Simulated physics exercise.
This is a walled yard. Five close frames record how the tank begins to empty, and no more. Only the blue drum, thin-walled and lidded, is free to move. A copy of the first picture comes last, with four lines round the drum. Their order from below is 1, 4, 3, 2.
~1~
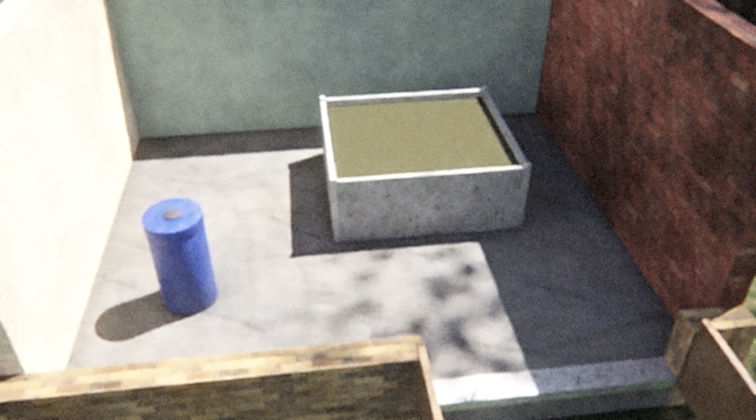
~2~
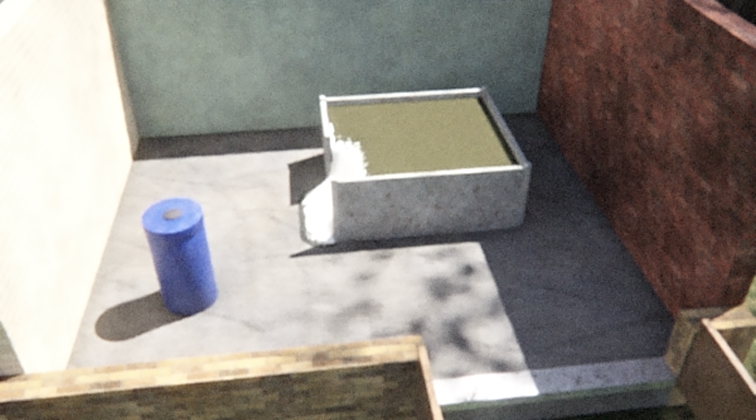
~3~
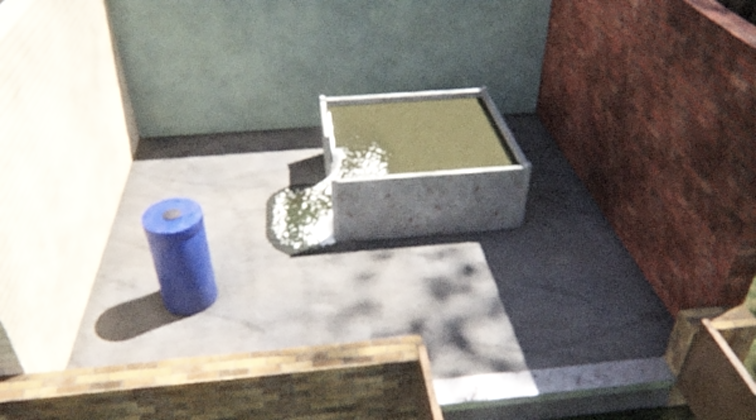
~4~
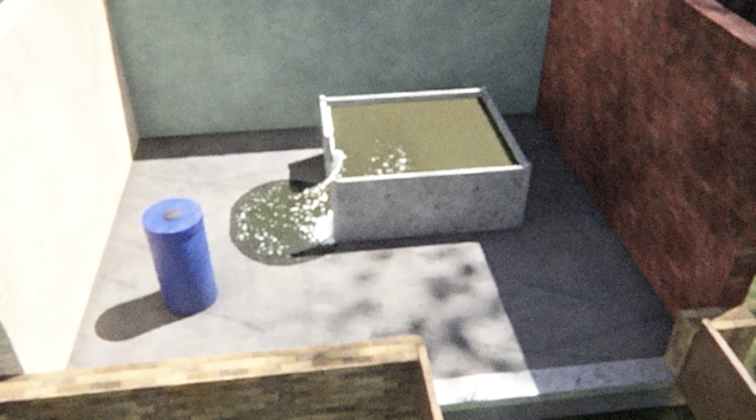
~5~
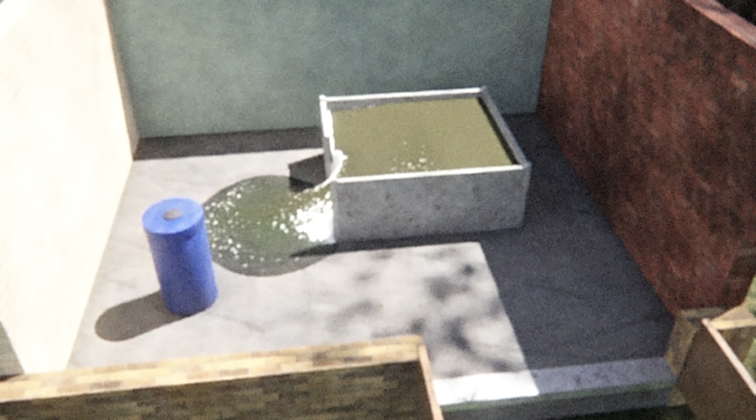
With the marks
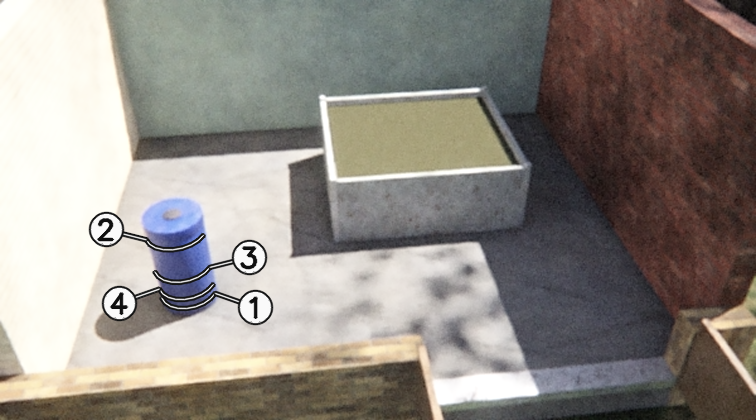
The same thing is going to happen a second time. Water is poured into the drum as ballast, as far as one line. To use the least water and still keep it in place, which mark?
It is 3.
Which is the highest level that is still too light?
Level 4.
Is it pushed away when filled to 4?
Yes, it does.
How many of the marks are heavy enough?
Two.
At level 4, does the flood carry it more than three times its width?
No, it does not.
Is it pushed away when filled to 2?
No, that is safe.
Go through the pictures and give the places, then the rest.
Lid of the blue drum at (172, 215); tank full, its middle at (417, 137); open gate at (552, 327), in the first picture.
In the second picture, 2 % of the ground under water, its edge towards the drum at (312, 231).
In the third picture, 4 % of the ground under water, its edge towards the drum at (275, 237).
In the fourth picture, 7 % of the ground under water, its edge towards the drum at (261, 253).
Lid of the blue drum at (172, 215); 10 % of the ground under water, its edge towards the drum at (229, 260), in the fifth picture.
In white, 1 at (186, 308); 2 at (172, 249); 3 at (180, 282); 4 at (184, 299); from the bottom up 1, 4, 3, 2.
With 1, it is pushed about 5 times its own width away.
With 2, it does not move.
With 3, it does not move.
With 4, it is pushed about its own width away.
